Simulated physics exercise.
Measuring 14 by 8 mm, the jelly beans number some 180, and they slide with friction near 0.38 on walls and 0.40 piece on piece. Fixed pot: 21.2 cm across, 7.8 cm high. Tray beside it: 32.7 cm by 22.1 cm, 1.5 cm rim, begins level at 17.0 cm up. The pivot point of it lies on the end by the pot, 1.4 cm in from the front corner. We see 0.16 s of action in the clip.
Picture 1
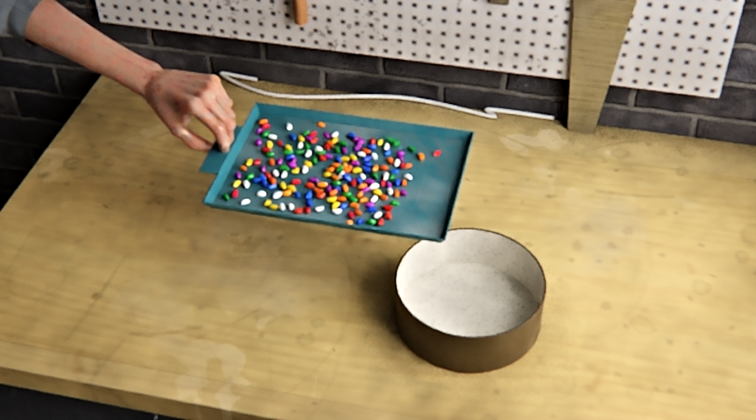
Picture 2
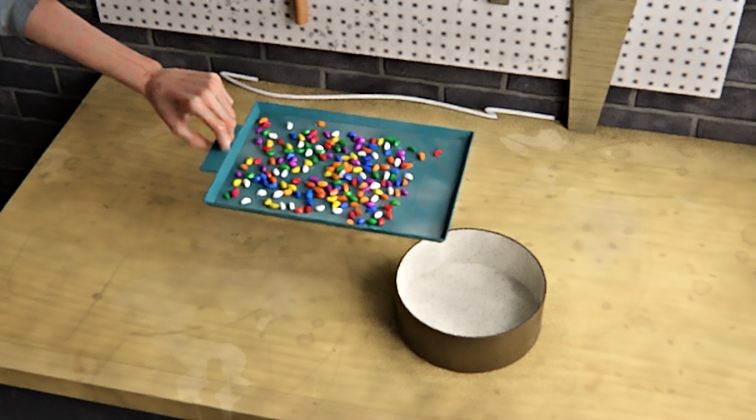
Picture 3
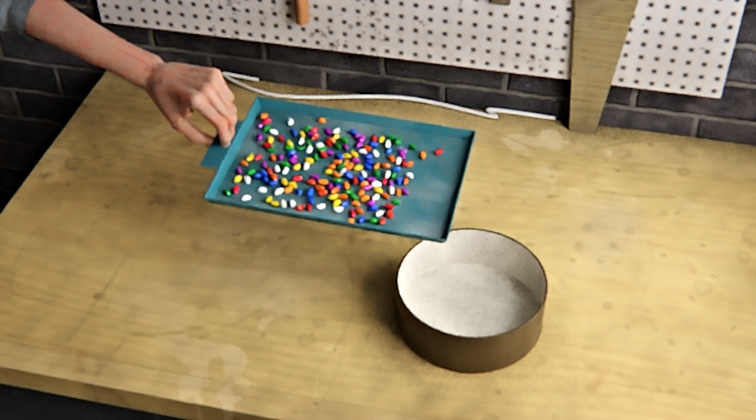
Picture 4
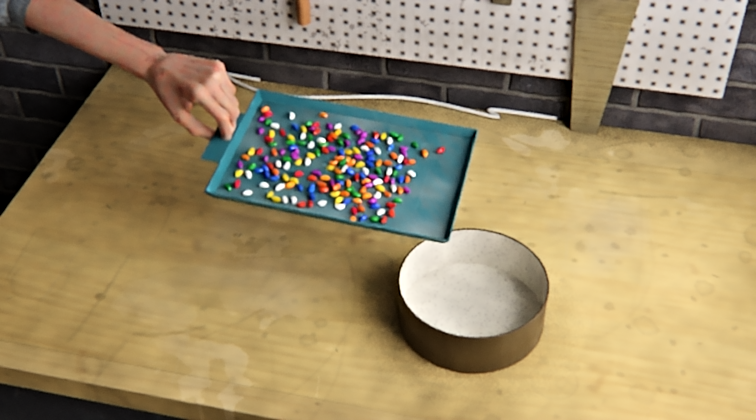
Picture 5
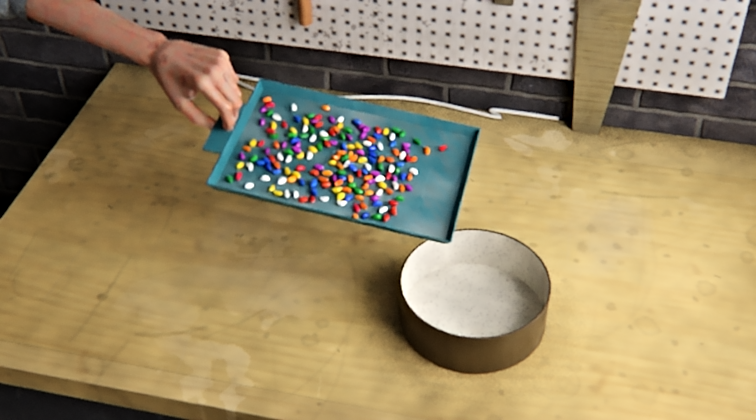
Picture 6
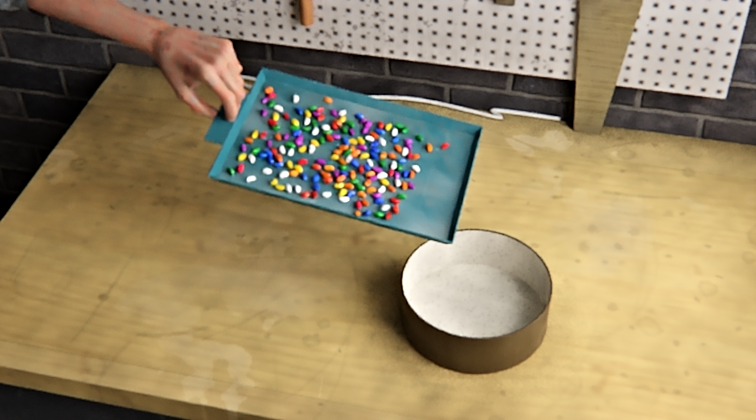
In the video, a hand grips the left end of a teal tray of colourful jelly beans above a wooden table beside a round pot, holds it still, then gradually raises that end, tilting the tray slightly toward the right.
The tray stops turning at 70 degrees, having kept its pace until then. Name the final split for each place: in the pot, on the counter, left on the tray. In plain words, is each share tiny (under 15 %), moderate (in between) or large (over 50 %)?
My prediction: Pot: Will likely hold the majority. Counter: Will likely hold a small amount. Tray: Will likely hold a small amount.
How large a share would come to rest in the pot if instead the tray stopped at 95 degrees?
Estimate: Roughly 95 percent.
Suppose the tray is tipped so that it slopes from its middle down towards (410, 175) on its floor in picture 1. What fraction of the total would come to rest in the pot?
35 %.
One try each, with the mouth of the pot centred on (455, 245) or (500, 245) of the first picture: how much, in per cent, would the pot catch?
Roughly 20 and 35 percent.
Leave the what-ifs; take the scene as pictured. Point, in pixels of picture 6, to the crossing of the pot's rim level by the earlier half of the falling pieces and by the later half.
Roughly (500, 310) to start, and after that (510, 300).
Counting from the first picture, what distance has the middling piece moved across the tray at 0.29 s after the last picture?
About 4 cm.
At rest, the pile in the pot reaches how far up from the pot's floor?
Height: Approx. 2.5 cm.
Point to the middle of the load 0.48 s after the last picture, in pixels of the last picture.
(453, 207) or thereabouts.
Then, 0.29 s after the last picture, tilt 40 degrees; the tray holds 100 %, the pot 0 %.
Then, 0.48 s after the last picture, tilt 59 degrees; the tray holds 85 %, the pot 0 %.
Then, 0.79 s after the last picture, tilt 70 degrees; the tray holds 0 %, the pot 90 %.
In the end, pot 95 %, counter 5 %, tray 0 %.
